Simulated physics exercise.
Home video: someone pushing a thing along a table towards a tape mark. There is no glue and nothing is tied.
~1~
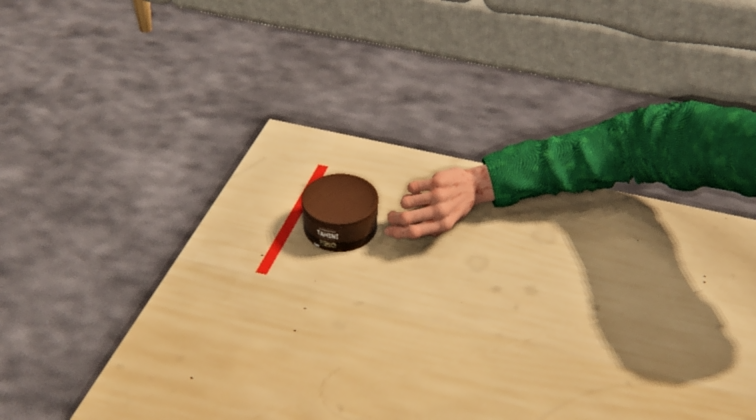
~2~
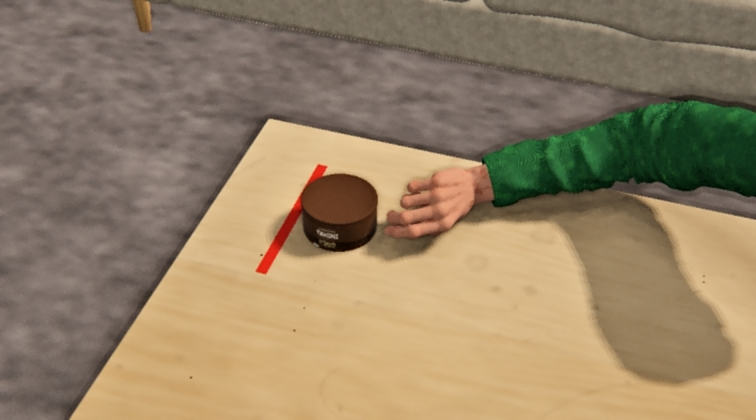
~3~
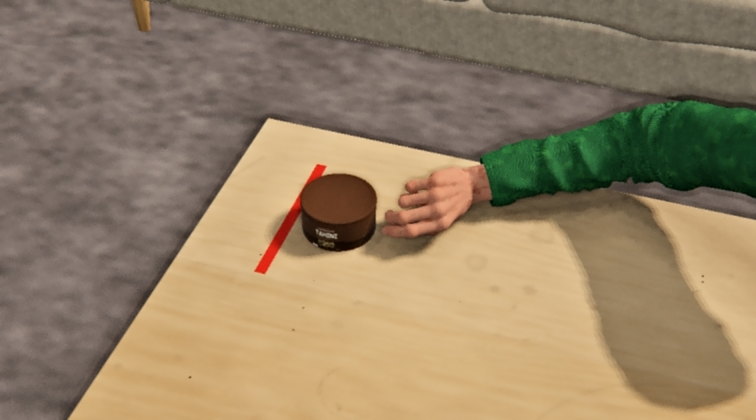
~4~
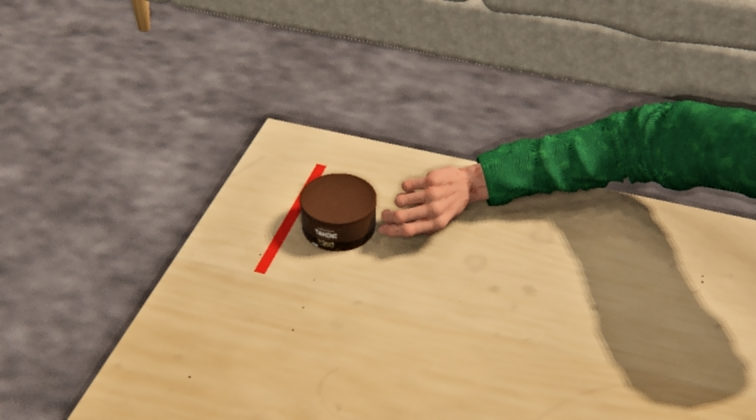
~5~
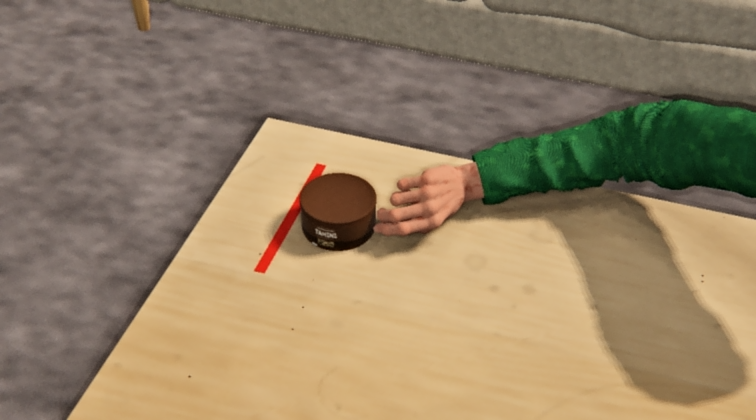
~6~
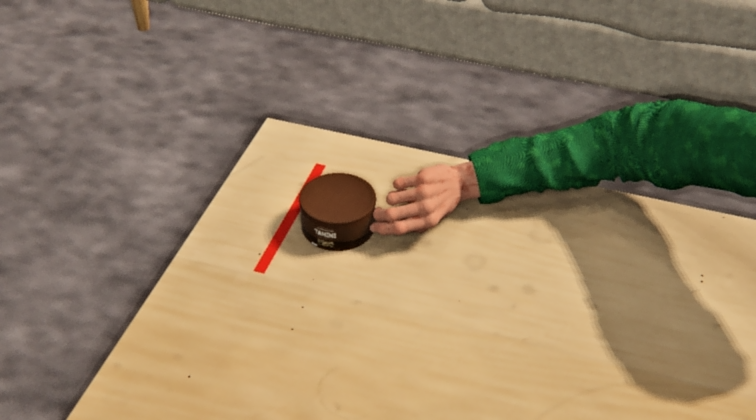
A hand in a green sleeve inches left towards a brown tub on the table.
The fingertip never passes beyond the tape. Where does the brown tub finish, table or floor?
In this case the brown tub does not fall.
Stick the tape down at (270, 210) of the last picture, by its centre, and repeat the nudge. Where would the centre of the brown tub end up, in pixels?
It comes to rest around (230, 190).
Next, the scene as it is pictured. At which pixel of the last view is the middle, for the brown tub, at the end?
Looks like it settles somewhere around (250, 192).
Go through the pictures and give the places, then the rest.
The first picture shows brown tub (340, 213).
The second picture shows brown tub (340, 213).
The third picture shows brown tub (339, 213).
The fourth picture shows brown tub (339, 213).
The fifth picture shows brown tub (338, 212).
The sixth picture shows brown tub (338, 212).
Then, 0.74 s on from there, brown tub displaced a little near (310, 205).
Then, 1.64 s on from there, brown tub displaced about its own width near (273, 198).
In the end, the brown tub remains on top, near (250, 192).
